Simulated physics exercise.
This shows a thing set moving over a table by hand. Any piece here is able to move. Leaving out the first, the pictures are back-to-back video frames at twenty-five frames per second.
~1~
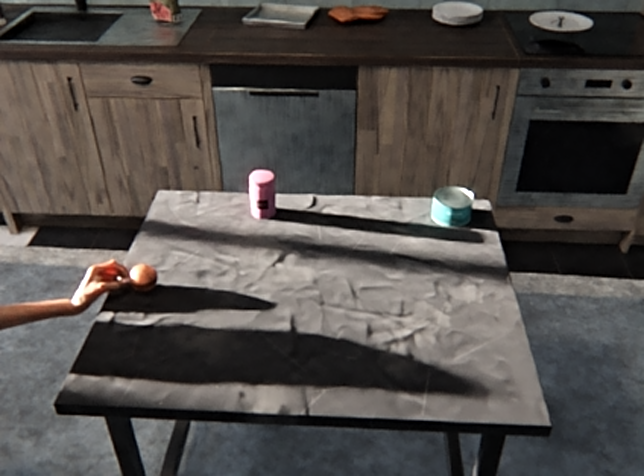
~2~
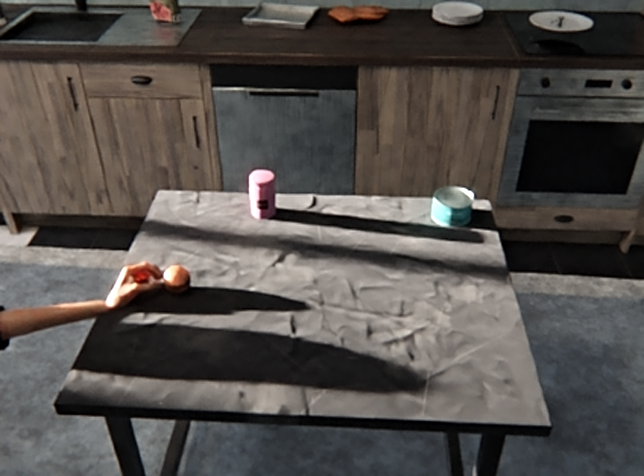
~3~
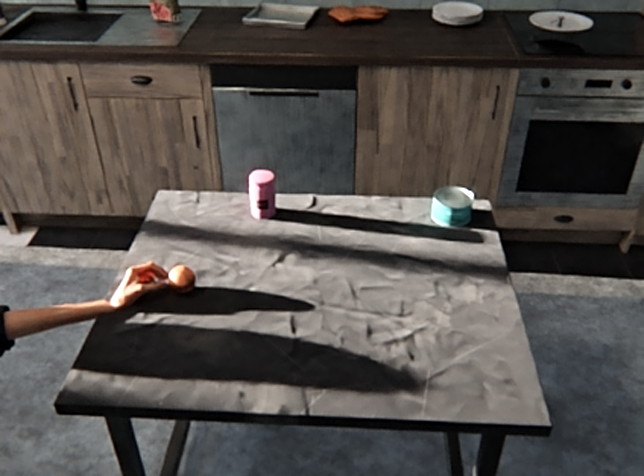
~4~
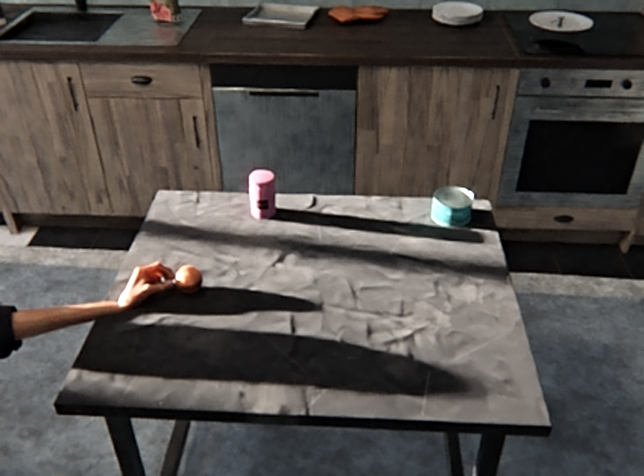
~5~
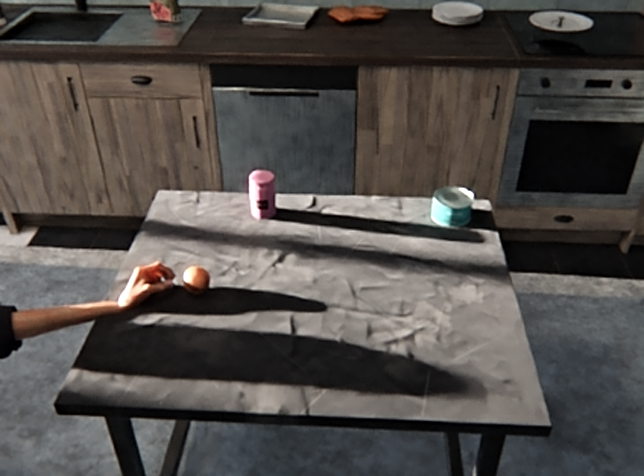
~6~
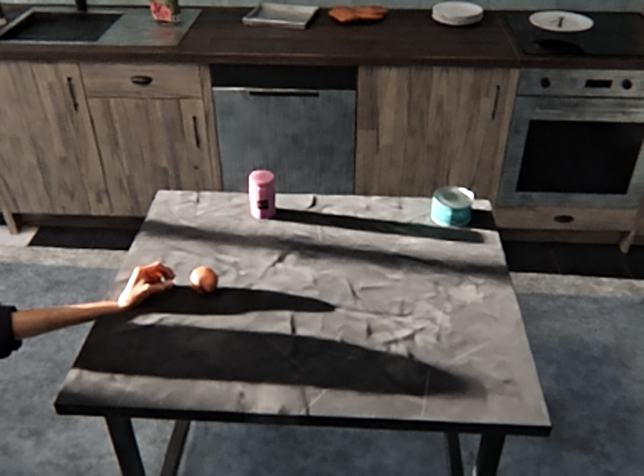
The clip opens on a dark table in a kitchen, with a pink canister and a teal tin near its far edge and a hand at an orange ball on the left. The hand moves the ball a short way right, then stays back while the ball rolls slightly farther right.
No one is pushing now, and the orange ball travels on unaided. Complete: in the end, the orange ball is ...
... on the table.
Then, 0.20 s after the last picture, orange ball rolled well along near (239, 281).
Then, 0.50 s after the last picture, orange ball rolled well along near (281, 283).
Then, 0.90 s after the last picture, orange ball rolled well along near (318, 284).
At rest, moved from the start, orange ball. Seen from the same camera at the end, orange ball near (332, 285).
